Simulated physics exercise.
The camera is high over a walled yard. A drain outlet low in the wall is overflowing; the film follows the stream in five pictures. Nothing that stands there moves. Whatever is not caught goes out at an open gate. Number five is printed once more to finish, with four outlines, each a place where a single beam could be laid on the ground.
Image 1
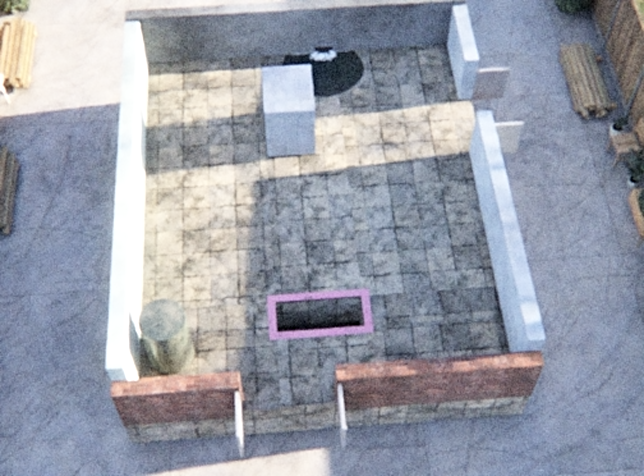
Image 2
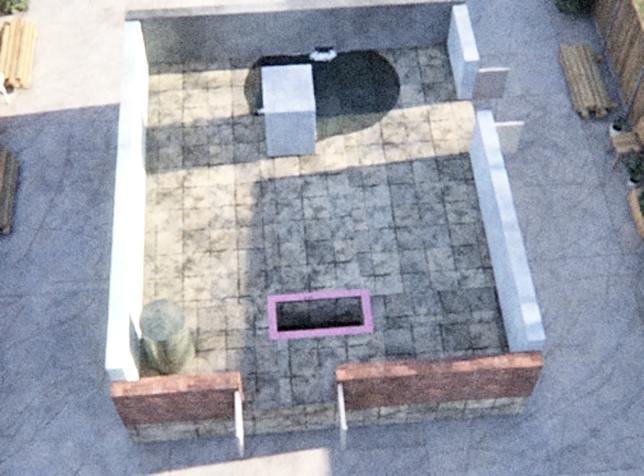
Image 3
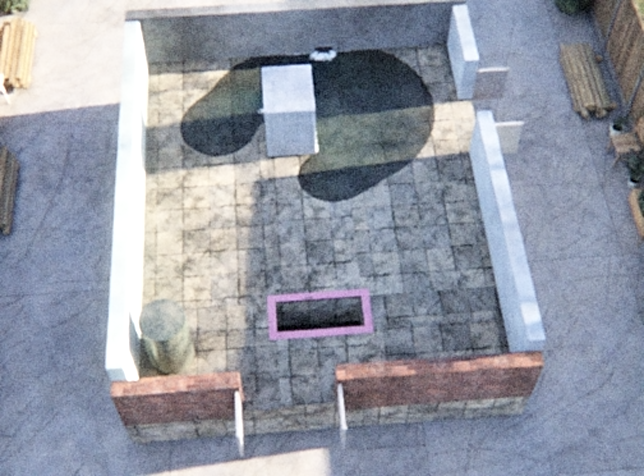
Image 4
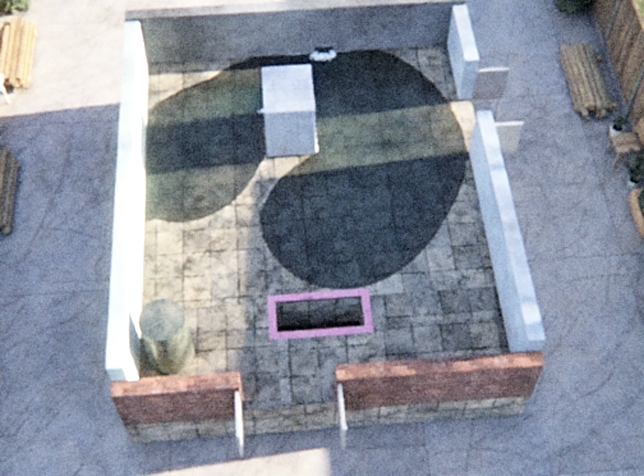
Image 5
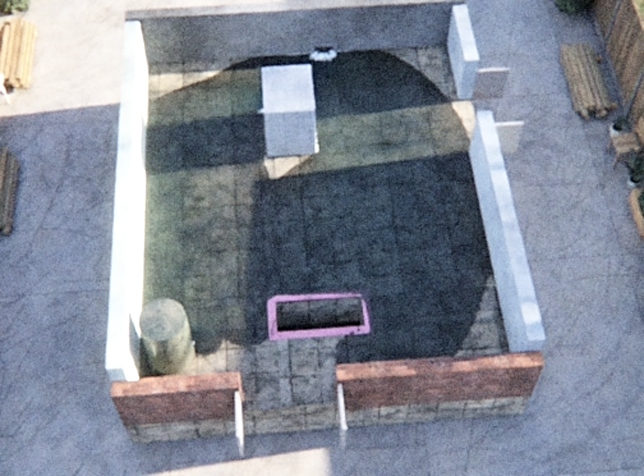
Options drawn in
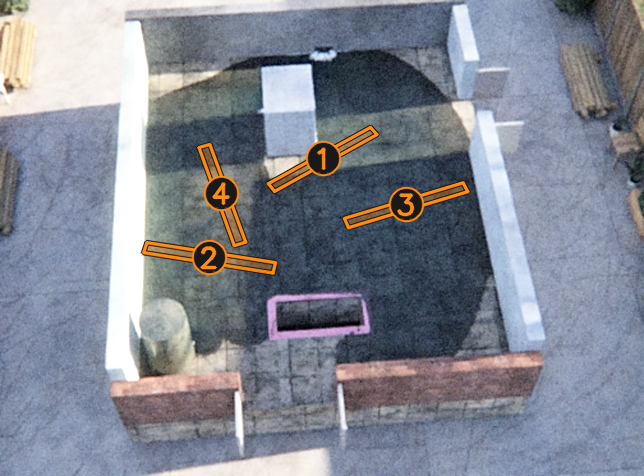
Dark water spreads from the back wall across the yard, around a block, reaching the pink-edged pit.
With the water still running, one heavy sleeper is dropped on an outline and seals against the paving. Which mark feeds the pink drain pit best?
2 works best here.
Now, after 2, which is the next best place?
4 it is.
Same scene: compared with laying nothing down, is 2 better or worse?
Place 2 is better.
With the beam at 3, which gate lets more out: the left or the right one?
The left one.
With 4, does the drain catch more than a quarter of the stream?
Yes.
In orange, 1 from (271, 187) to (373, 130); 2 from (145, 247) to (274, 267); 3 from (346, 223) to (465, 187); 4 from (204, 145) to (239, 243).
If 1 is chosen, about 25 % of the stream goes into the pink drain pit, about 75 % out by the gates.
If 2 is chosen, about 67 % of the stream goes into the pink drain pit, about 31 % out by the gates.
If 3 is chosen, about 27 % of the stream goes into the pink drain pit, about 74 % out by the gates.
If 4 is chosen, about 41 % of the stream goes into the pink drain pit, about 59 % out by the gates.
